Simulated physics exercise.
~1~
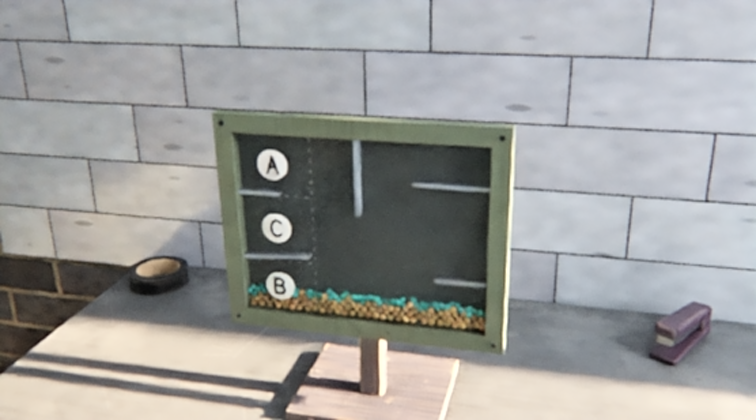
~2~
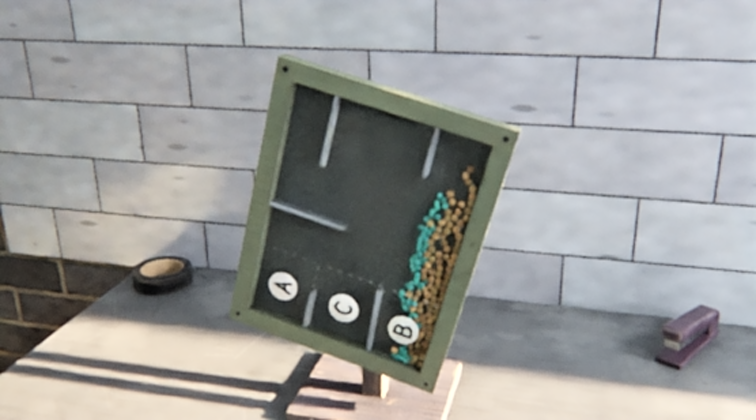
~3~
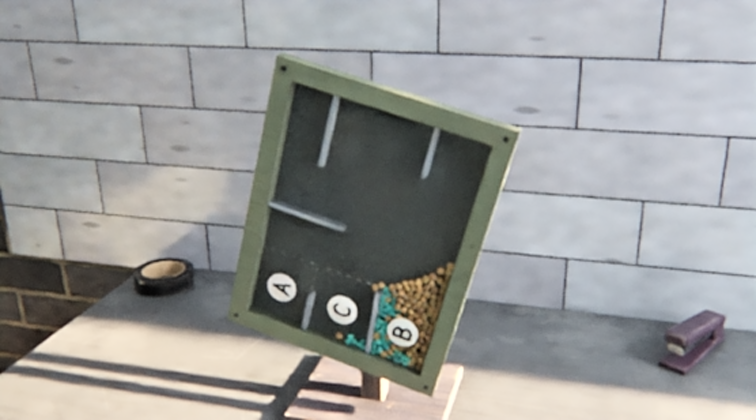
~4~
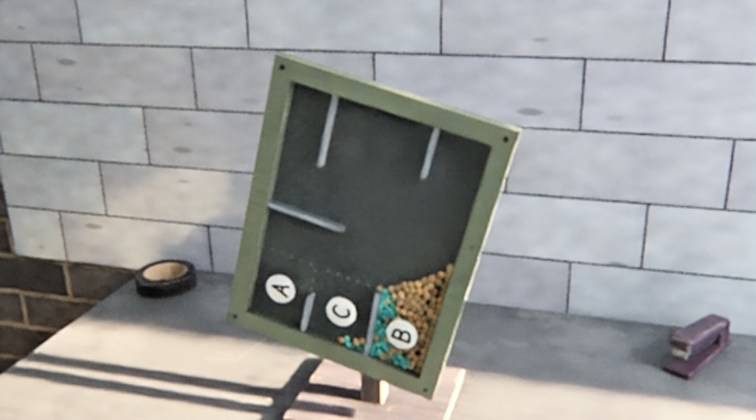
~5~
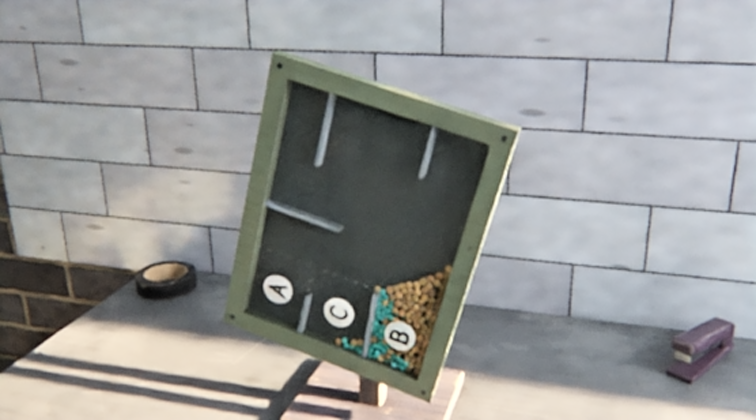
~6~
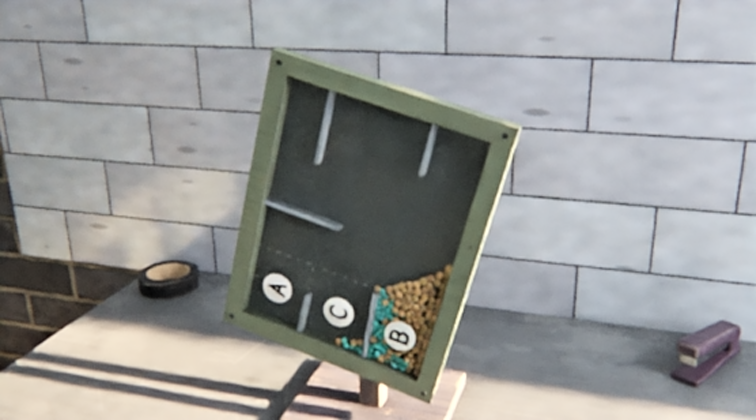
Green-framed sorting box tipping steeply anticlockwise on its stand, wooden and turquoise beads sliding down and settling mostly in pocket B.
